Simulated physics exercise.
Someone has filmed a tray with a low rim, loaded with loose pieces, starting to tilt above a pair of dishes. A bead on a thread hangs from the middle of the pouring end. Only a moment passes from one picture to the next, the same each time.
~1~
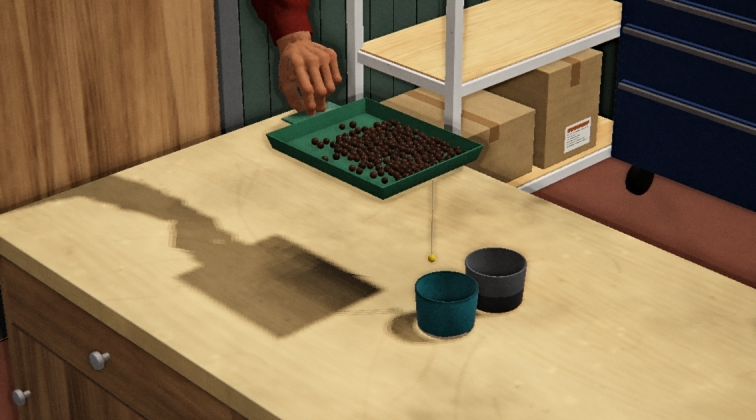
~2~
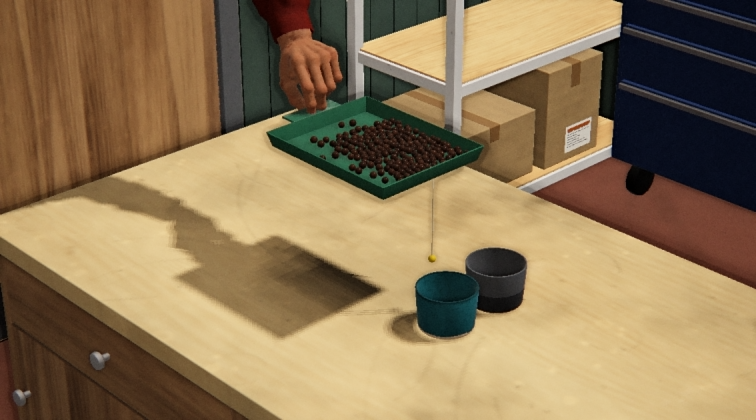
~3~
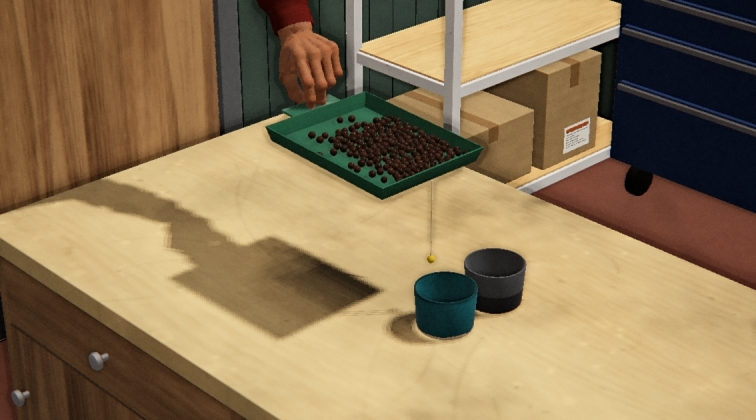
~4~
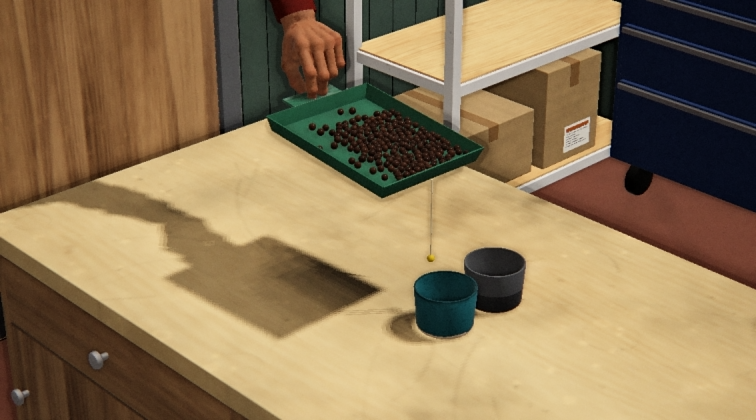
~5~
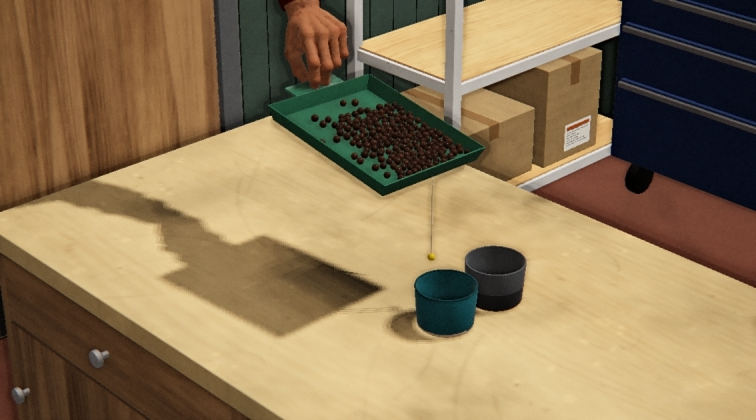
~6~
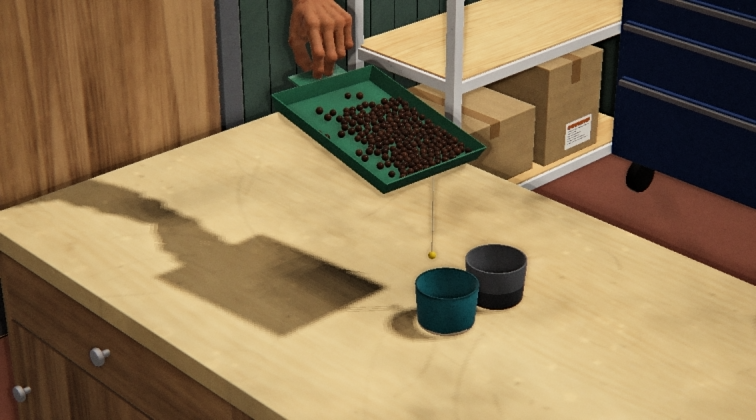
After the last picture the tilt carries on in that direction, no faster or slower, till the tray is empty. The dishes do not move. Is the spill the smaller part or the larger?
They take the larger part between them.
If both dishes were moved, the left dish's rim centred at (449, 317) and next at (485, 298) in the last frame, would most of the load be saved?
At the first place less than half, at the second below a half.
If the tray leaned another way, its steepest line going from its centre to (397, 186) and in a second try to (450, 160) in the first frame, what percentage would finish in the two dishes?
About 10 and 60 per cent.
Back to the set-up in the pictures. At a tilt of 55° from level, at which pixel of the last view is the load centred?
At about (443, 152).
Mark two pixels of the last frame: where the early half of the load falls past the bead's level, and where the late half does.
Early half (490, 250), late half (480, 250).
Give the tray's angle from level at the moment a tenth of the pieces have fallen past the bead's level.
At some 65 degrees.
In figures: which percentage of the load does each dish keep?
About: Left dish 20, right dish 50 per cent.
Shortly afterwards, tray tipped steeply; all but a few on the tray; a little in the air.
Next, tray tipped right over; a little on the tray; near a quarter in the left dish; near a third in the right dish; near a quarter outside both; near a quarter in the air.
Some moments later, tray tipped past a quarter turn; near a quarter in the left dish; near half in the right dish; near a quarter outside both.
In the end, tray tipped past a quarter turn; near a quarter in the left dish; near half in the right dish; near a quarter outside both.
